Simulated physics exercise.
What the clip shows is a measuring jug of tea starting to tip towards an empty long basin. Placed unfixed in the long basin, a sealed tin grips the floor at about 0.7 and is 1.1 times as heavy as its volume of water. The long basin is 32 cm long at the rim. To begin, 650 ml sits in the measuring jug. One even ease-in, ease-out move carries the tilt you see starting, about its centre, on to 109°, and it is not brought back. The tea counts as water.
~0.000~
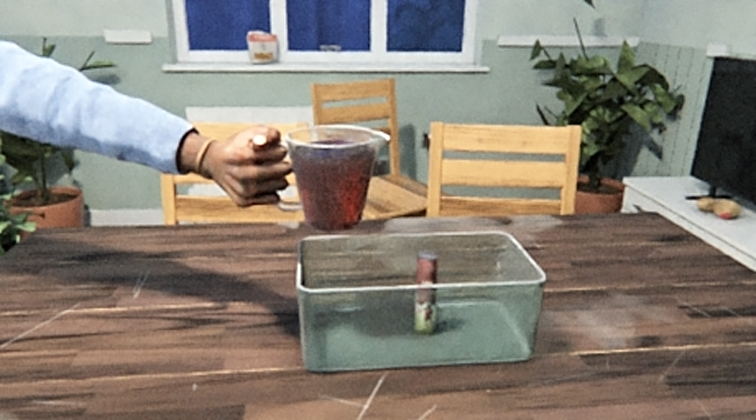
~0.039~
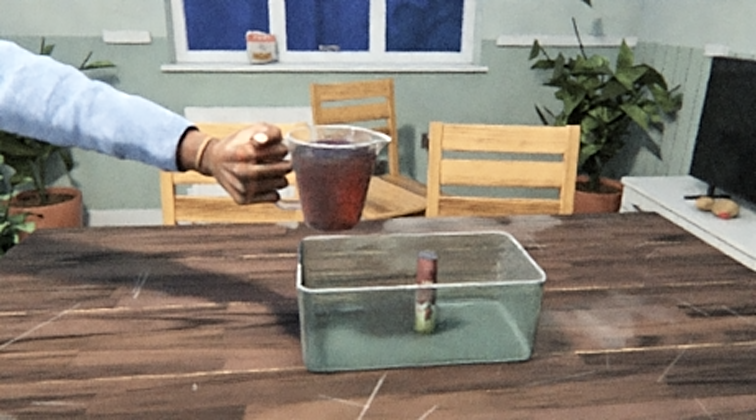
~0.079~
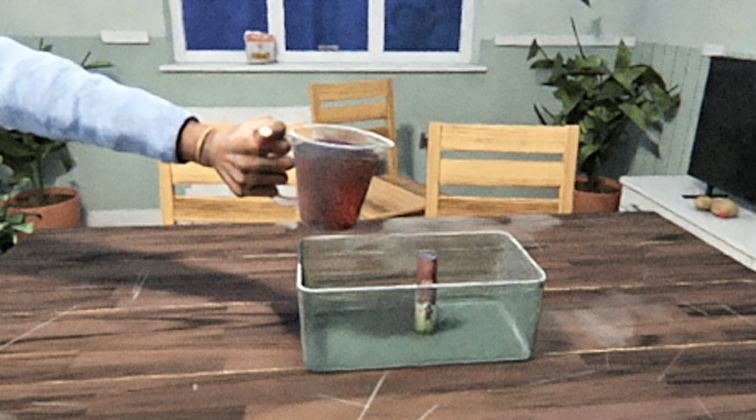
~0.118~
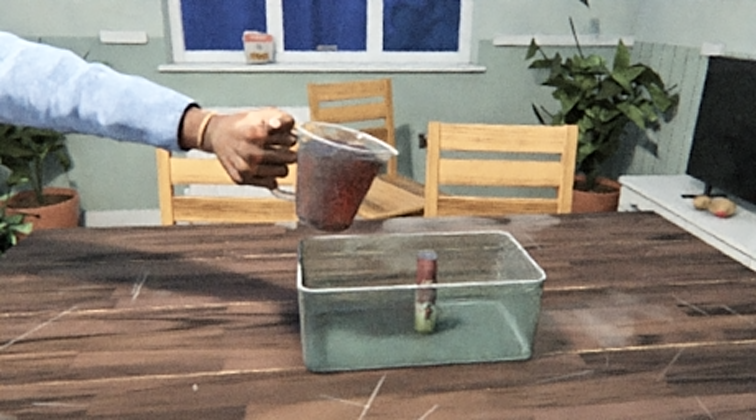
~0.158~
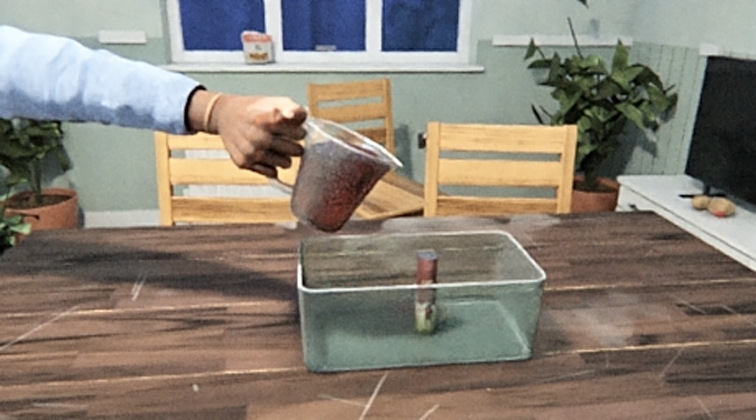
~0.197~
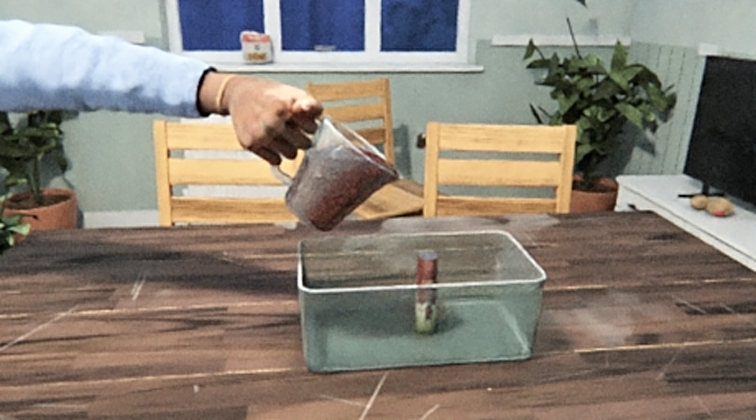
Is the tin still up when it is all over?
Most probably it will lose its balance.
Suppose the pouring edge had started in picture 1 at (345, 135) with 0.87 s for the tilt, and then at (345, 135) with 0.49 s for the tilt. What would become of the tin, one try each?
Try 1: Still standing; try 2: Still standing.
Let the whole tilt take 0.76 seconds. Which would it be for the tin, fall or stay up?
Result: Tin tipped over.
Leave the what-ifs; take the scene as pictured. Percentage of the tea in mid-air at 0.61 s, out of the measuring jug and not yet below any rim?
About 6 per cent.
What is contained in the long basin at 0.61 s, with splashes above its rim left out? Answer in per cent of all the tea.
90 per cent or thereabouts.
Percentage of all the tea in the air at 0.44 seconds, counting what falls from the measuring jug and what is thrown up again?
Close to 22 per cent, I'd say.
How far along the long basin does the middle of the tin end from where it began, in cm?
The middle of the tin ends some 8.0 cm along the basin.
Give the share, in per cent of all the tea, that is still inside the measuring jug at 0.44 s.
36 %.
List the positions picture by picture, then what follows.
In the first frame, it leans 0°; its right rim is at (390, 136); the tea meets the walls at (292, 149) and (375, 147); the long basin's rim runs from (299, 263) to (526, 255); the tin's top is at (428, 259).
In the second frame, it leans 2°; its right rim is at (391, 138); the tea meets the walls at (293, 148) and (375, 148).
In the third frame, it leans 7°; its right rim is at (394, 143); the tea meets the walls at (295, 146) and (377, 151).
In the fourth frame, it leans 15°; its right rim is at (398, 152); the tea meets the walls at (300, 144) and (382, 155).
In the fifth frame, it leans 26°; its right rim is at (402, 164); the tea meets the walls at (305, 148) and (389, 160).
In the sixth frame, it leans 38°; its right rim is at (403, 179); the tea meets the walls at (303, 164) and (397, 169); 1 per cent is over the edge.
Then, 0.44 s in, the tilt is 106° and 36 per cent is still to pour; the tin stands where it began.
Then, 0.61 s in, the tilt is 109° and 4 per cent is still to pour; the tin leans 7°.
Then, 0.79 s in, the tilt is 109° and 0 per cent is still to pour; the tin leans 58°.
Then, 0.99 s in, the tilt is 109° and 0 per cent is still to pour; the tin lies on its side.
Finally, the tin lies on its side.
